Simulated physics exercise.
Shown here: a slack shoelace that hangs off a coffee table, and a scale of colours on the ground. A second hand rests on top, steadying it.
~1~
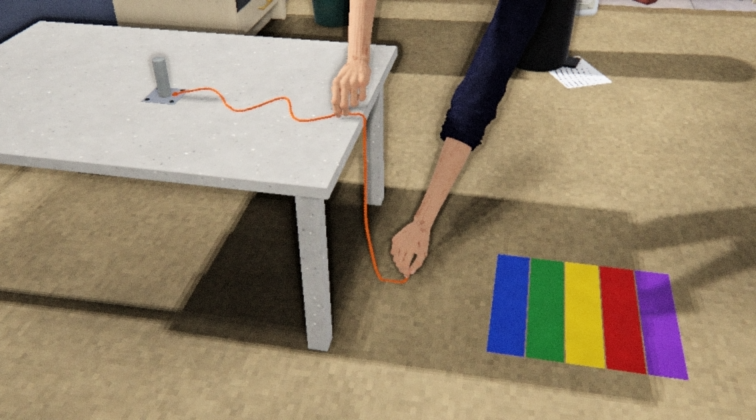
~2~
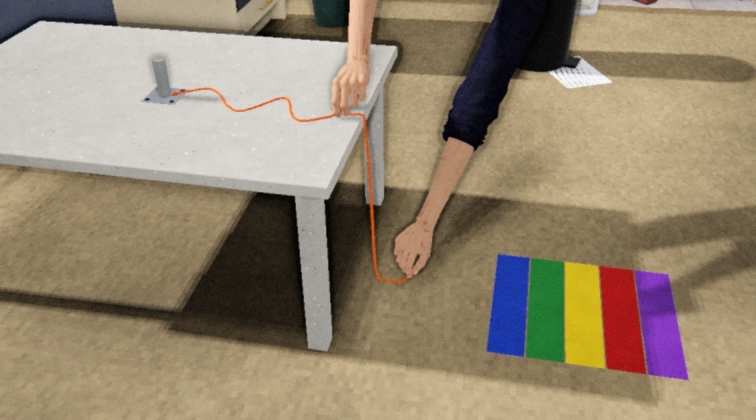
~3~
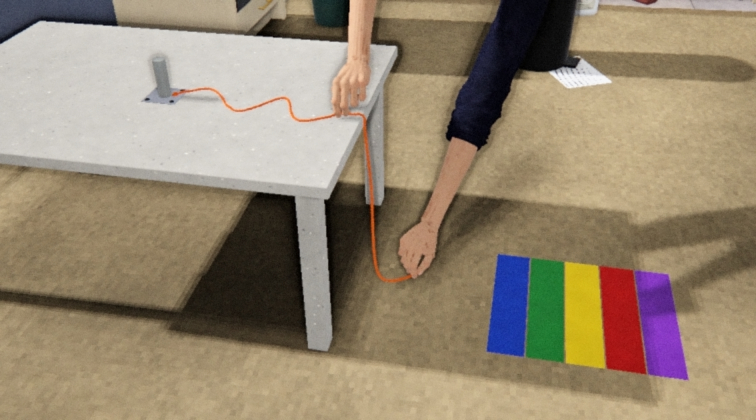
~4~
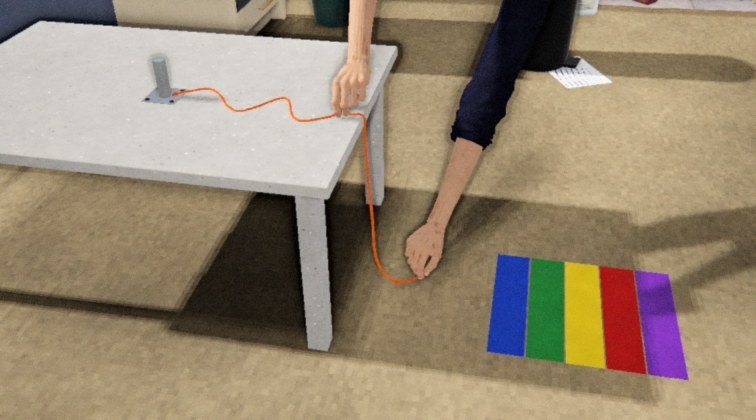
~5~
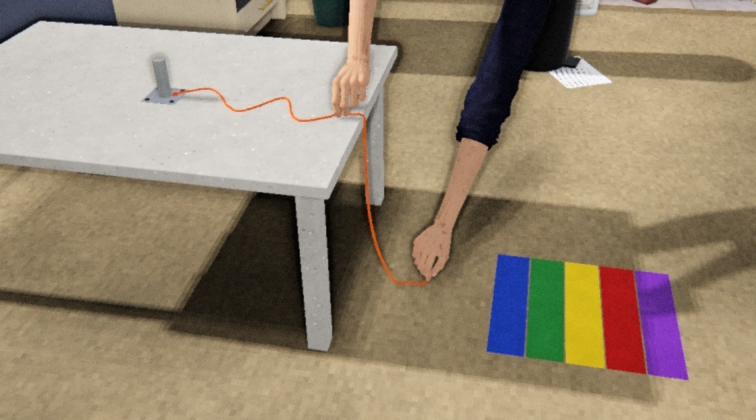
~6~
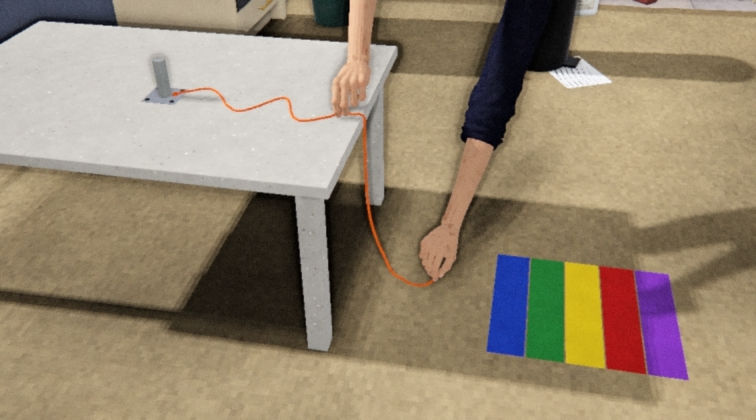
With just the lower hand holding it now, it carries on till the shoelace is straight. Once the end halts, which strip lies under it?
The red strip lies under it.
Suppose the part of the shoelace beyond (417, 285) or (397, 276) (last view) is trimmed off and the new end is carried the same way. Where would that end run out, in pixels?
First try near (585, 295), second near (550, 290).
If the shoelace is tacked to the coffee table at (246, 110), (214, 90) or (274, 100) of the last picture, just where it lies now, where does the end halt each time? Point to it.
Taking them in turn, I'd expect around (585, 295), (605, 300) and finally (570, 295).
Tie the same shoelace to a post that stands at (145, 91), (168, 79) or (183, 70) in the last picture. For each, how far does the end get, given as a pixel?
It works out at around (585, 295), (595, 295) and (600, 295) for the three tries.
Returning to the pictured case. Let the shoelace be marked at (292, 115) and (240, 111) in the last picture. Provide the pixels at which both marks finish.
(360, 117) and (271, 106), approximately.
Soon after, end near (546, 290); over green.
After that, end near (592, 296); over yellow.
At the stop, end near (620, 299); over red. It gets as far as the red strip.
